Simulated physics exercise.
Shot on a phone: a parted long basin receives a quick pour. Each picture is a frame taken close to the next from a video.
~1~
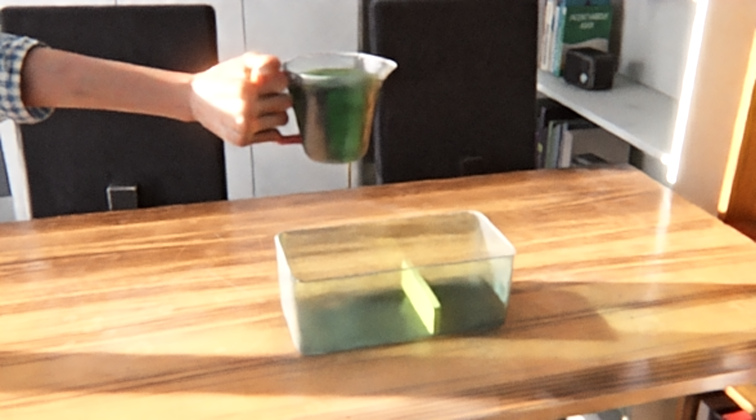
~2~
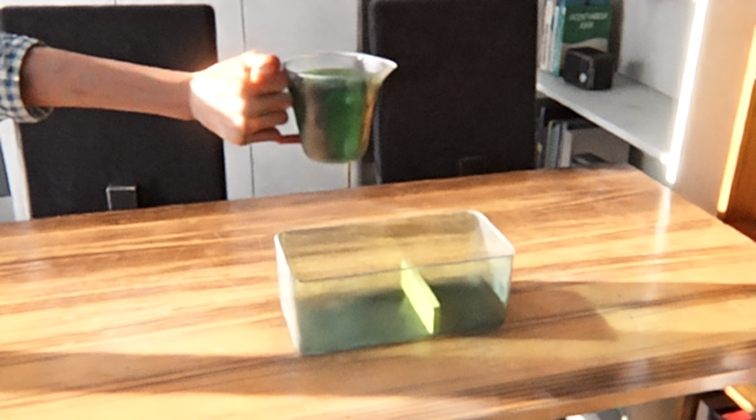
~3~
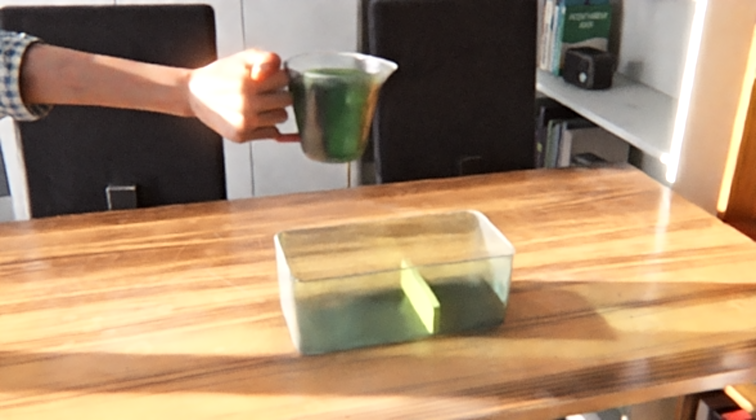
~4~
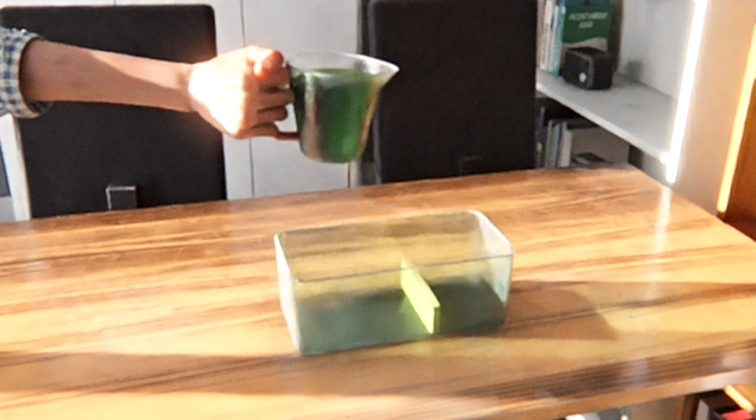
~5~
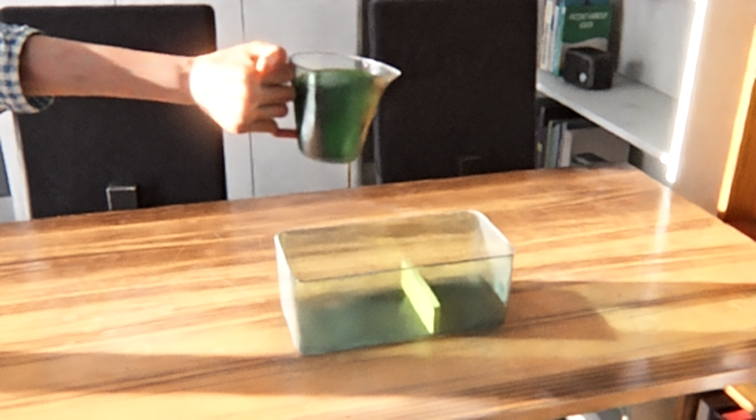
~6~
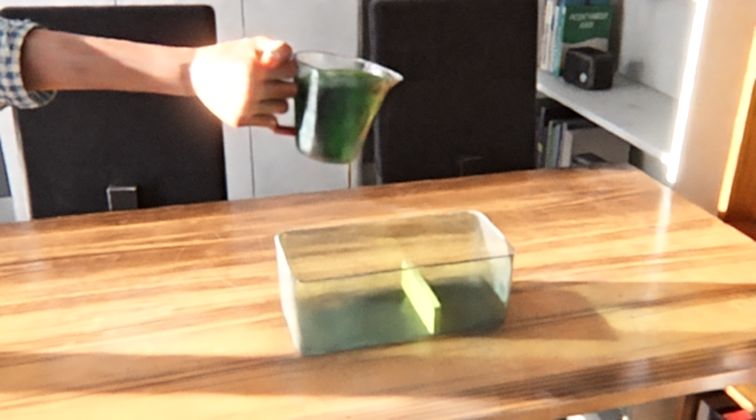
The clip shows a hand holding a clear measuring jug of dark green liquid above a long, transparent basin with a bright green divider on a wooden table. The hand gradually tilts the jug slightly to the right.
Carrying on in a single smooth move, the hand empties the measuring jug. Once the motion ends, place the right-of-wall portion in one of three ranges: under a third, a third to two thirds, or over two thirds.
The portion right of the wall will surpass two thirds.
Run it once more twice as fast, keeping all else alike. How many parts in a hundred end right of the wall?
Result: Roughly 45 %.
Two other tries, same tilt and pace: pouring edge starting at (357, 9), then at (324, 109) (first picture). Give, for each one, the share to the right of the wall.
Estimate, in order: 45 and 5 per cent.
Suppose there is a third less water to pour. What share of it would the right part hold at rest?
Roughly 70 in a hundred.
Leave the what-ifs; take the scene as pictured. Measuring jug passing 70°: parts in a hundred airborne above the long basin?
Around 25 %.
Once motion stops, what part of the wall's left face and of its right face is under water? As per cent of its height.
About 10 left, about 80 right.
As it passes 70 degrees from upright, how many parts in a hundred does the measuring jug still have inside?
Close to 60 per cent.
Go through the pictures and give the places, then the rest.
In the first picture, tilt 0°; pouring edge (396, 63); surface from (289, 81) to (379, 75); the long basin's rim runs from (284, 257) to (497, 232); the wall's top is at (420, 282).
In the second picture, tilt 1°; pouring edge (395, 63); surface from (288, 81) to (378, 75).
In the third picture, tilt 2°; pouring edge (396, 65); surface from (289, 80) to (378, 76).
In the fourth picture, tilt 5°; pouring edge (398, 67); surface from (291, 79) to (380, 76).
In the fifth picture, tilt 8°; pouring edge (400, 71); surface from (293, 81) to (384, 77).
In the sixth picture, tilt 12°; pouring edge (403, 77); surface from (295, 81) to (390, 78).
A moment on, the measuring jug is tipped part way and 62 per cent is still to pour, 0 is left of the wall and 12 right of it.
Next, the measuring jug is tipped right over and 4 per cent is still to pour, 9 is left of the wall and 73 right of it.
Then the measuring jug is tipped right over and 0 per cent is still to pour, 23 is left of the wall and 75 right of it.
Later the measuring jug is tipped right over and 0 per cent is still to pour, 23 is left of the wall and 75 right of it.
In the end 23 per cent lies left of the wall, 75 right of it and 2 outside.
